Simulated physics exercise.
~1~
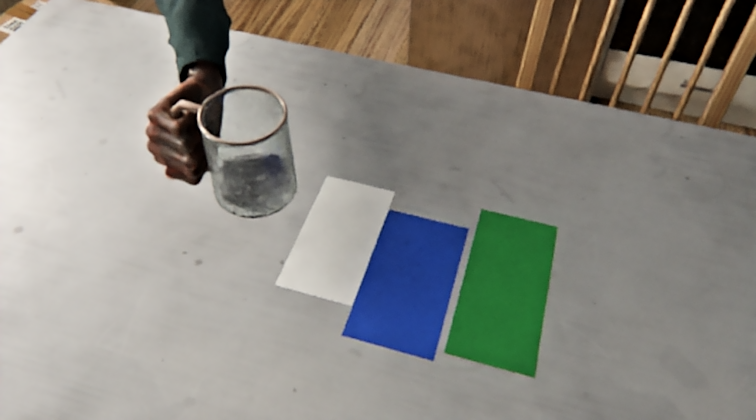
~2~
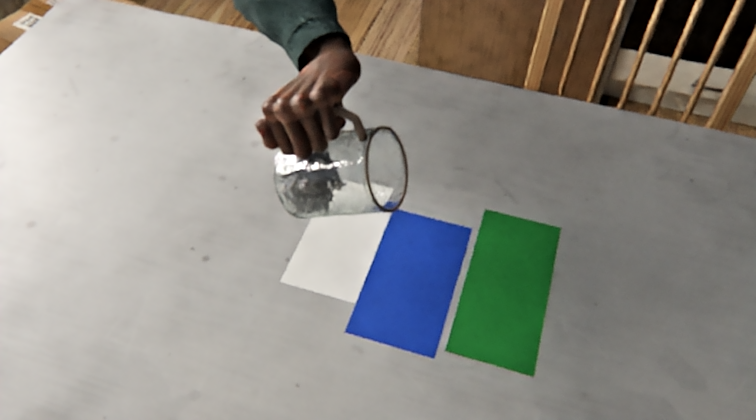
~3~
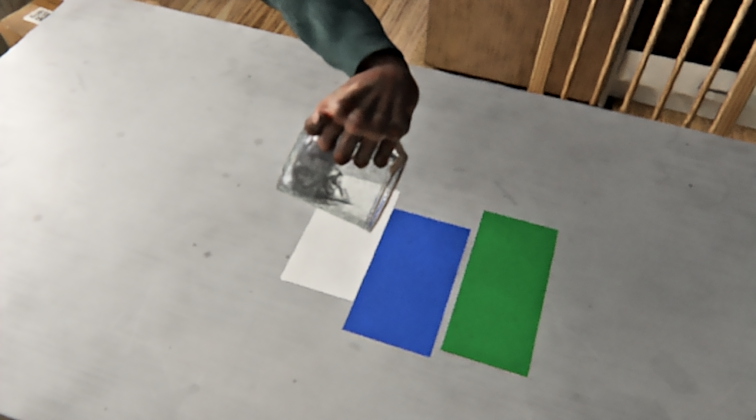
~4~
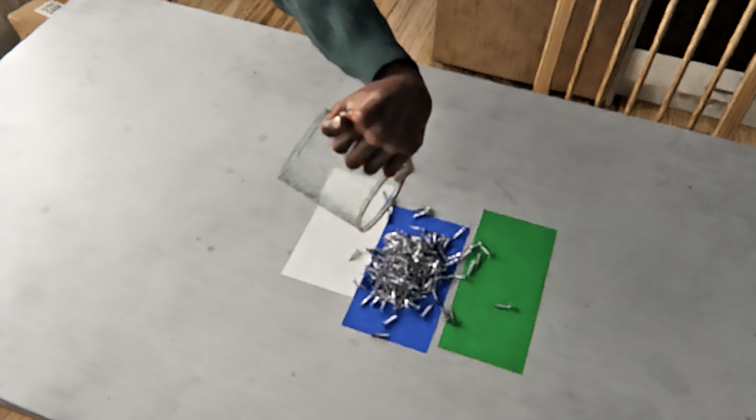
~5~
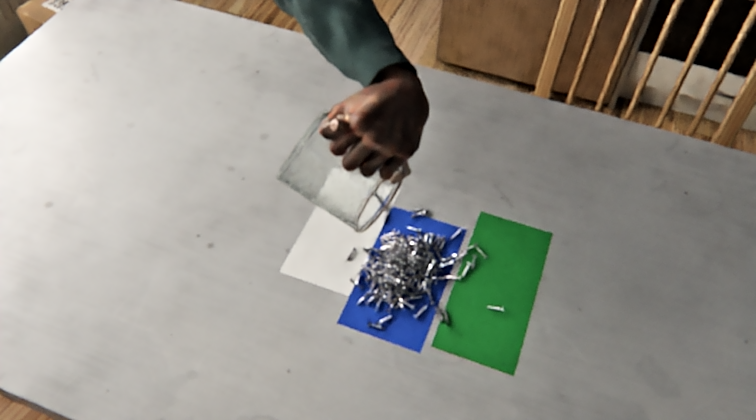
The footage shows a hand tipping a clear glass jug of small steel screws above white, blue and green mats on a grey table. The screws spill out into a pile mostly on the blue mat, with a few scattered onto its neighbours, and the emptied jug stays tilted.
